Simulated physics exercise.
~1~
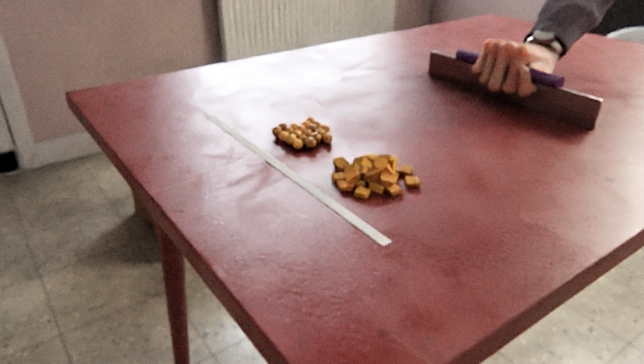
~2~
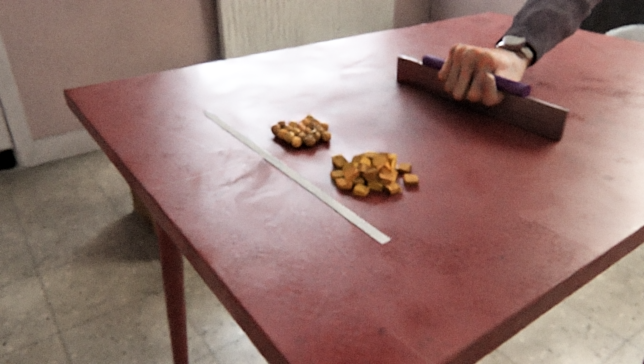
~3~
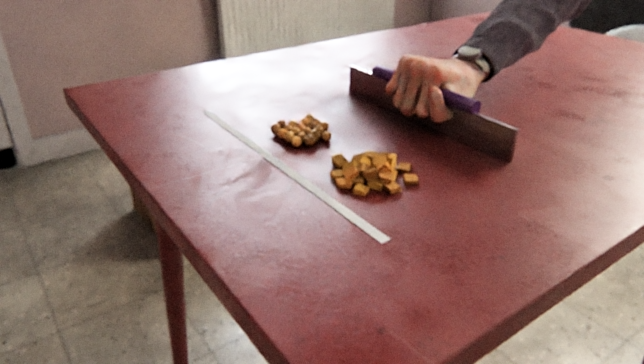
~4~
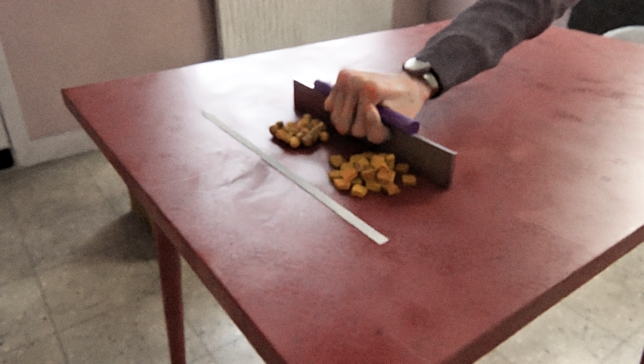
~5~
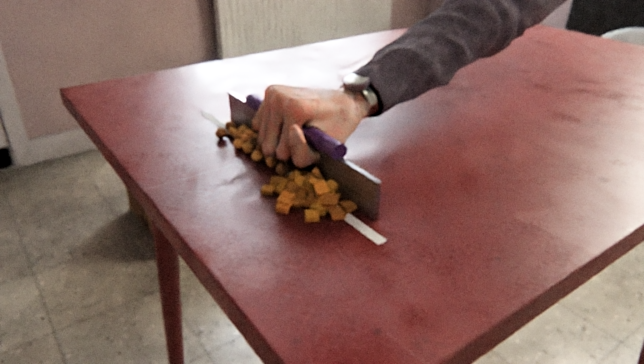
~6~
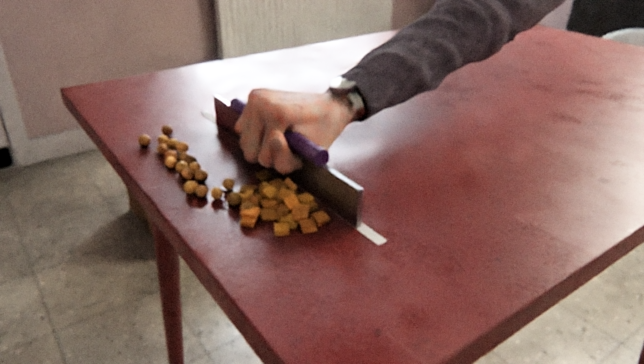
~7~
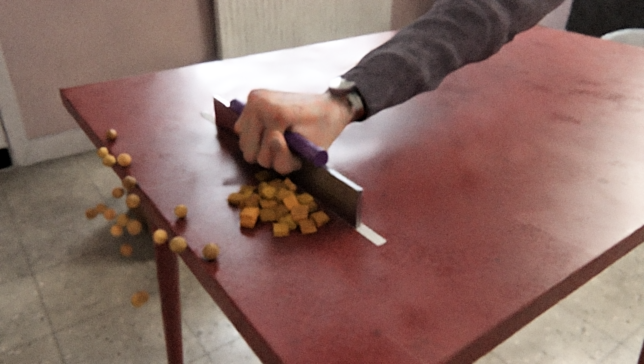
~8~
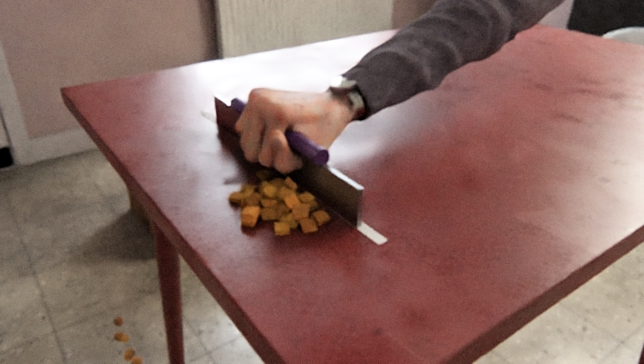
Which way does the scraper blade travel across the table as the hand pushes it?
The blade travels to the left across the table until it stops at the white tape.
